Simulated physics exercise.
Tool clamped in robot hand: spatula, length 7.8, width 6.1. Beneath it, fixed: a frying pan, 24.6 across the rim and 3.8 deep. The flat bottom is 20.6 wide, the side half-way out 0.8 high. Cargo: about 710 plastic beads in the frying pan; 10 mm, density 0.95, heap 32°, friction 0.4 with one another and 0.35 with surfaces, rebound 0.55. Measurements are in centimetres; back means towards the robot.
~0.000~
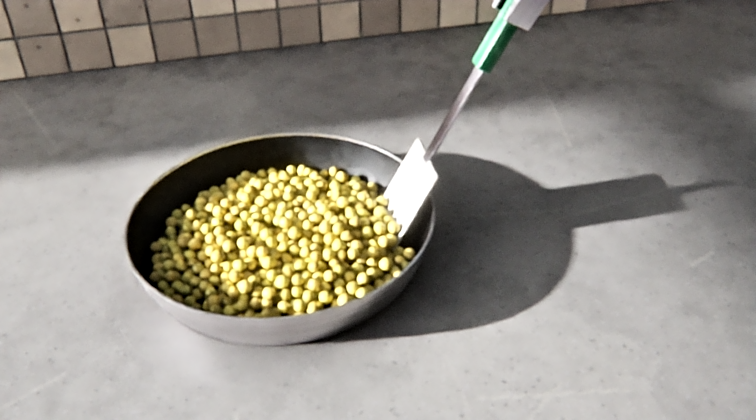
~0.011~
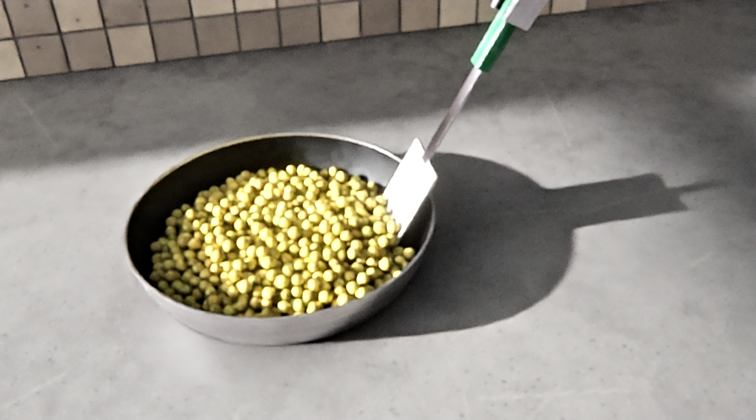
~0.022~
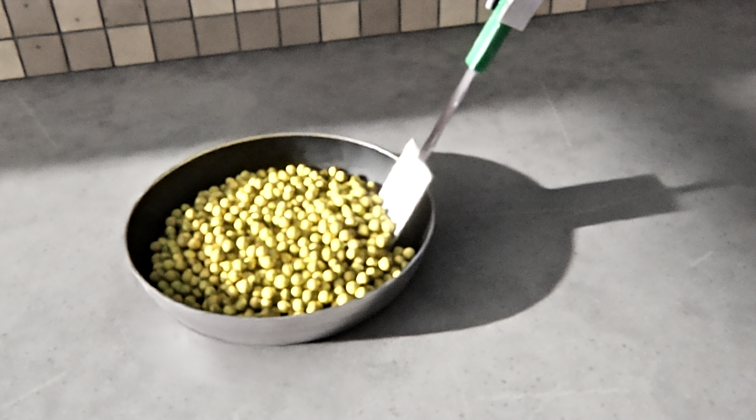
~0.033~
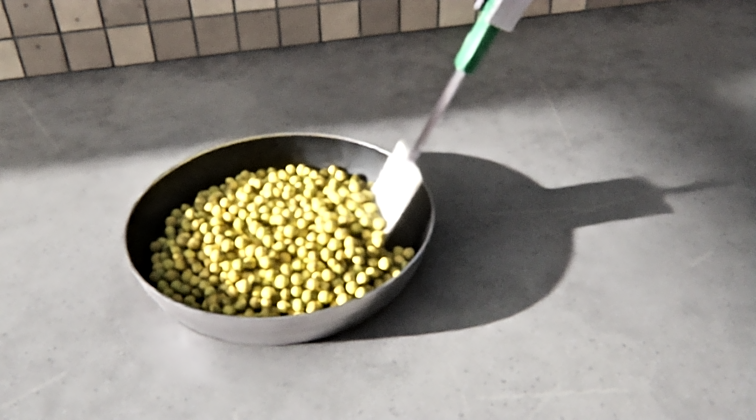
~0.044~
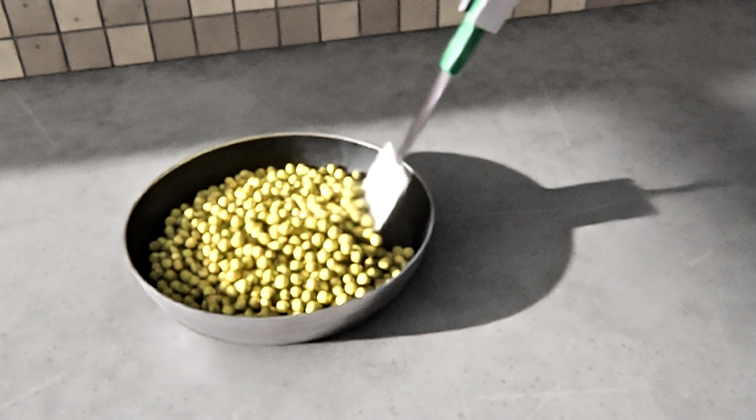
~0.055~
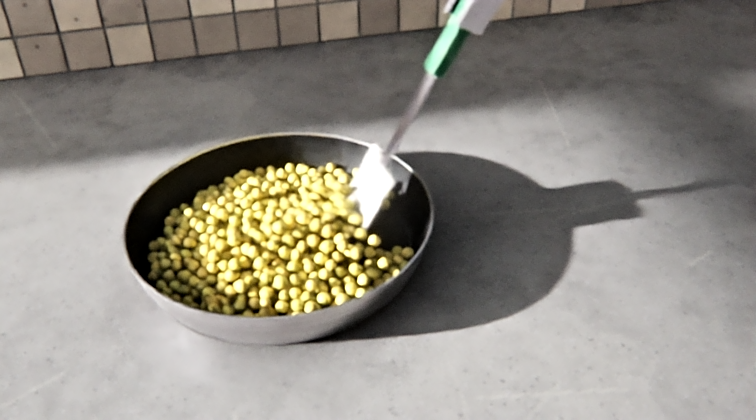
A white spatula with a green handle moves left through yellow-green beads in a frying pan.
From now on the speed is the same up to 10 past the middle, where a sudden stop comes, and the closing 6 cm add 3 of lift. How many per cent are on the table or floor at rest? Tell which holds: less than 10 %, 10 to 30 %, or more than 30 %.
What holds is 10 to 30 %.
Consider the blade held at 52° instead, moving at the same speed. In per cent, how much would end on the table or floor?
Around 15 in a hundred.
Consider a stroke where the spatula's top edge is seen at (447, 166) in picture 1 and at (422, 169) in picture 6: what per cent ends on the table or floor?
It works out to about 10 %, more or less.
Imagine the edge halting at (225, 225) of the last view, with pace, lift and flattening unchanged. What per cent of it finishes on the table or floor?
Around 5 percent ends on the table or floor.
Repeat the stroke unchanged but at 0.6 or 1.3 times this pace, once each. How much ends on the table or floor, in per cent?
Roughly 10 % and roughly 20 %.
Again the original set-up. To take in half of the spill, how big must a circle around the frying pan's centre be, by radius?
Roughly 40 cm.
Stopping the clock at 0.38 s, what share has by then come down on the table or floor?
Estimate: About 15 percent.
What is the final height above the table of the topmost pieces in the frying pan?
About 4.0 cm above the table.
By 0.11 s, sloping 61°, highest piece 6 above the table; 710 in the frying pan.
By 0.16 s, sloping 61°, highest piece 6 above the table; 710 in the frying pan.
By 0.38 s, sloping 61°, highest piece 8 above the table; 588 in the frying pan, 99 on the table or floor, 23 on the blade or in flight.
By 1.43 s, sloping 61°, highest piece 4 above the table; 588 in the frying pan, 122 on the table or floor.
Final count, 588 in the frying pan, 122 on the table or floor. That is 17 % on the table or floor.
